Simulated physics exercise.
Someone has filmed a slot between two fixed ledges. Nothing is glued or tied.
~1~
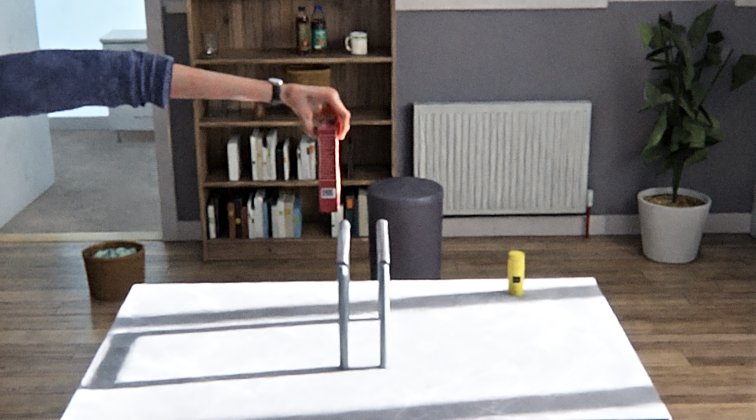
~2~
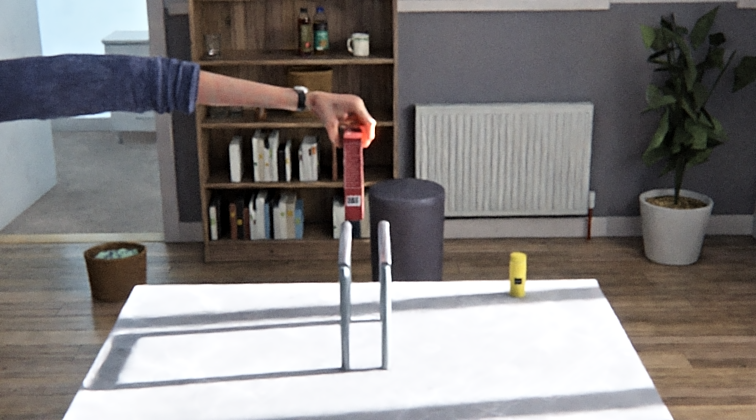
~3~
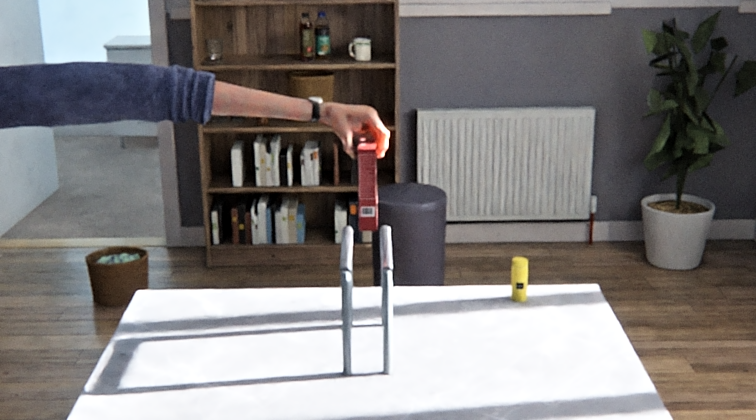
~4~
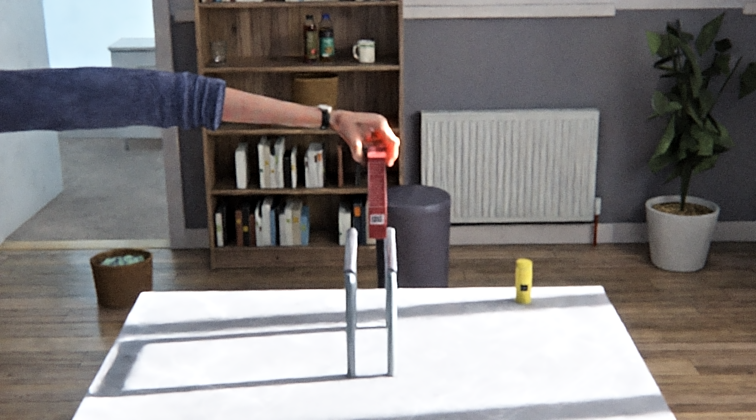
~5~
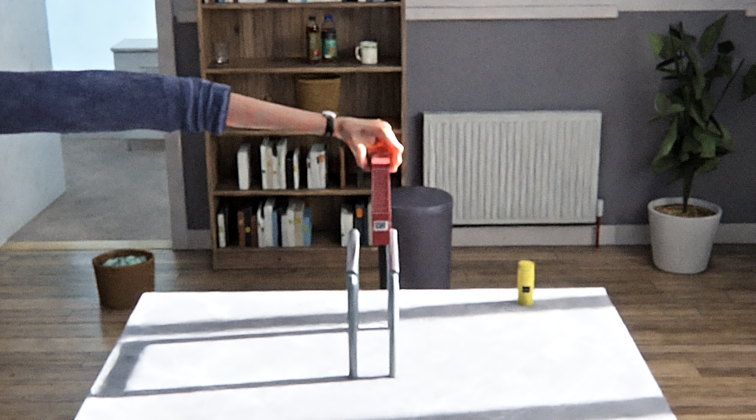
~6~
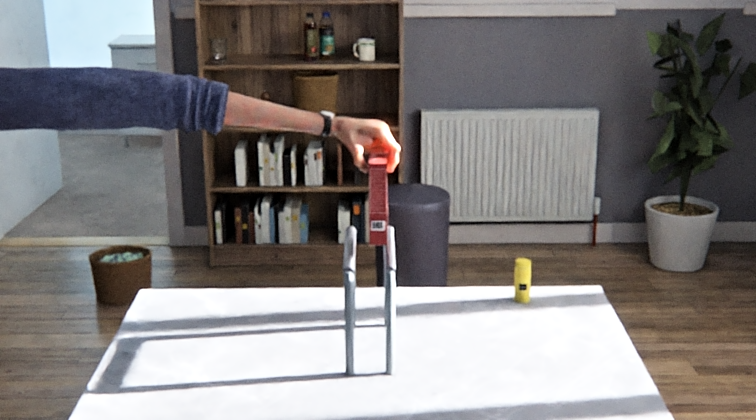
In a room with a bookshelf and radiator, a hand moved a red packet rightward and down over the gap between two upright grey stands on a white table, then held it still there.
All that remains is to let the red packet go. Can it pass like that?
Here the packet goes down the gap.
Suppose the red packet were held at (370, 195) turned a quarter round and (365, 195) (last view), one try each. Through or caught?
First, it lodges; second, it goes down the gap.
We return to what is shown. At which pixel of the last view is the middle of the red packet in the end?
Near (404, 319).
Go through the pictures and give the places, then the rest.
Being brought over the gap; red packet (329, 164); yellow shaker (516, 273), in the first frame.
Being brought over the gap; red packet (354, 172); yellow shaker (518, 275), in the second frame.
Being brought over the gap; red packet (367, 182); yellow shaker (519, 279), in the third frame.
Being brought over the gap; red packet (377, 190); yellow shaker (523, 281), in the fourth frame.
Being brought over the gap; red packet (381, 197); yellow shaker (526, 283), in the fifth frame.
Held still over the gap; red packet (378, 196); yellow shaker (522, 281), in the sixth frame.
Then, 0.30 s after the last picture, red packet tipped 3° from how it was near (365, 224).
Then, 0.40 s after the last picture, red packet tipped 13° from how it was near (371, 271).
Then, 0.50 s after the last picture, red packet tipped 9° from how it was near (390, 303).
Then, 0.60 s after the last picture, red packet tipped 5° from how it was near (402, 317).
At rest, moved from the start, red packet; yellow shaker in place. Seen from the same camera at the end, red packet near (404, 319). The packet reaches the table.
